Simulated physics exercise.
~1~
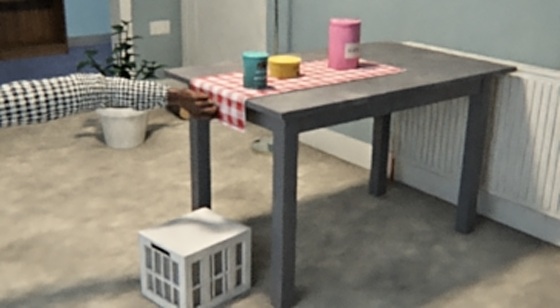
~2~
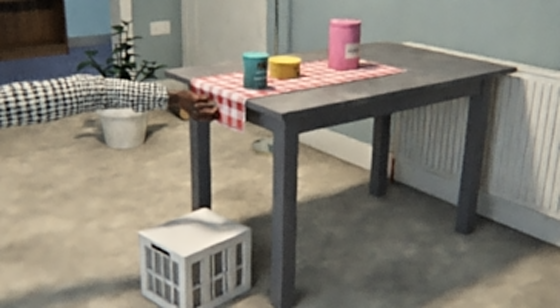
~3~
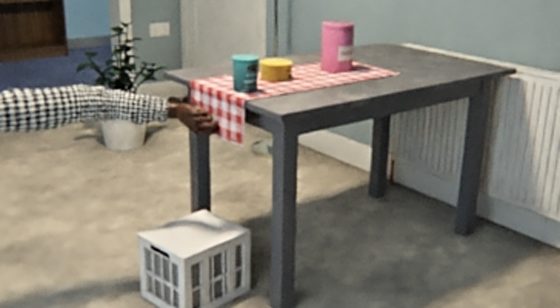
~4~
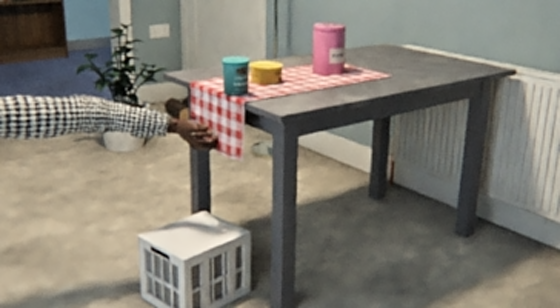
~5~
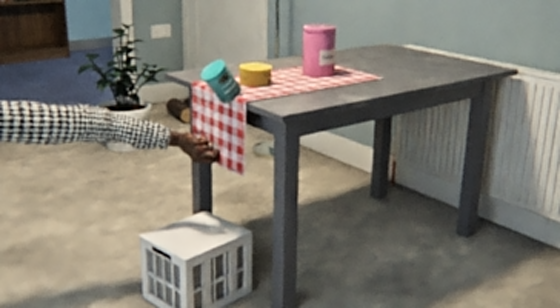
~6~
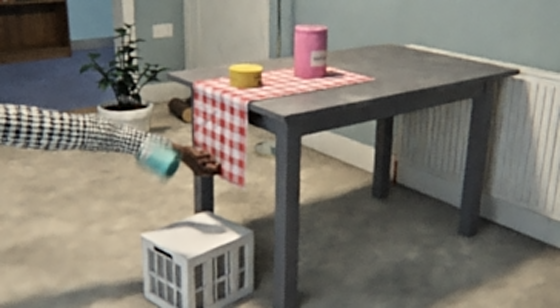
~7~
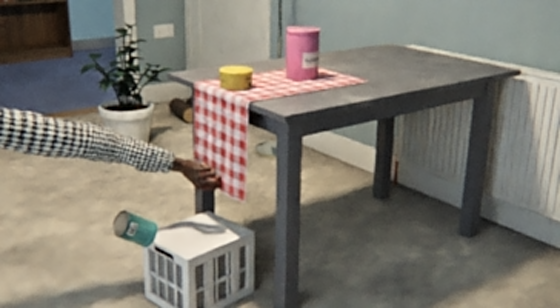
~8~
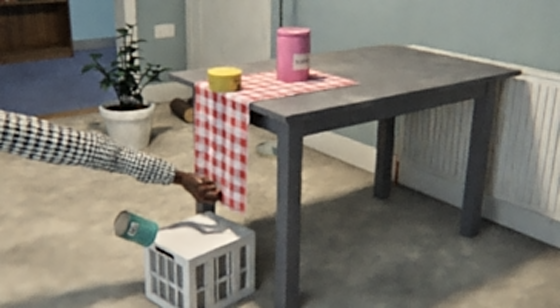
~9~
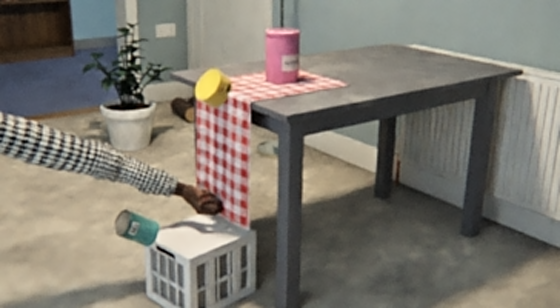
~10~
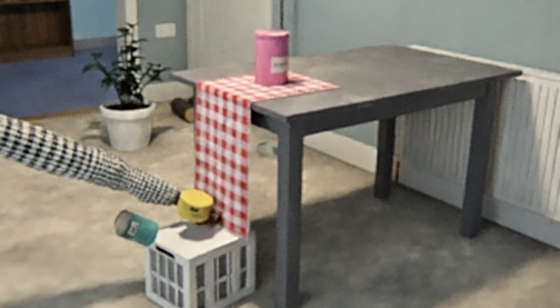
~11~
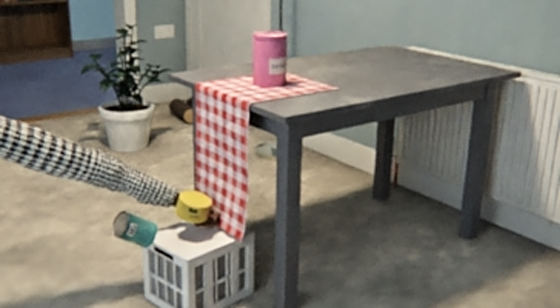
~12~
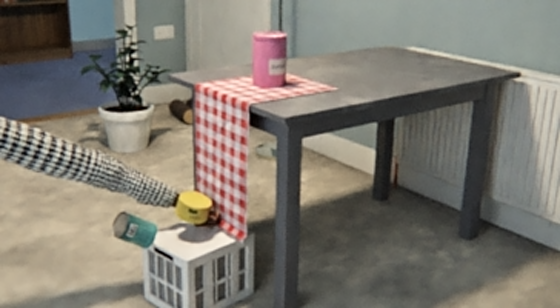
A hand pulls a checked cloth down, dropping a turquoise tin, then a yellow tub.
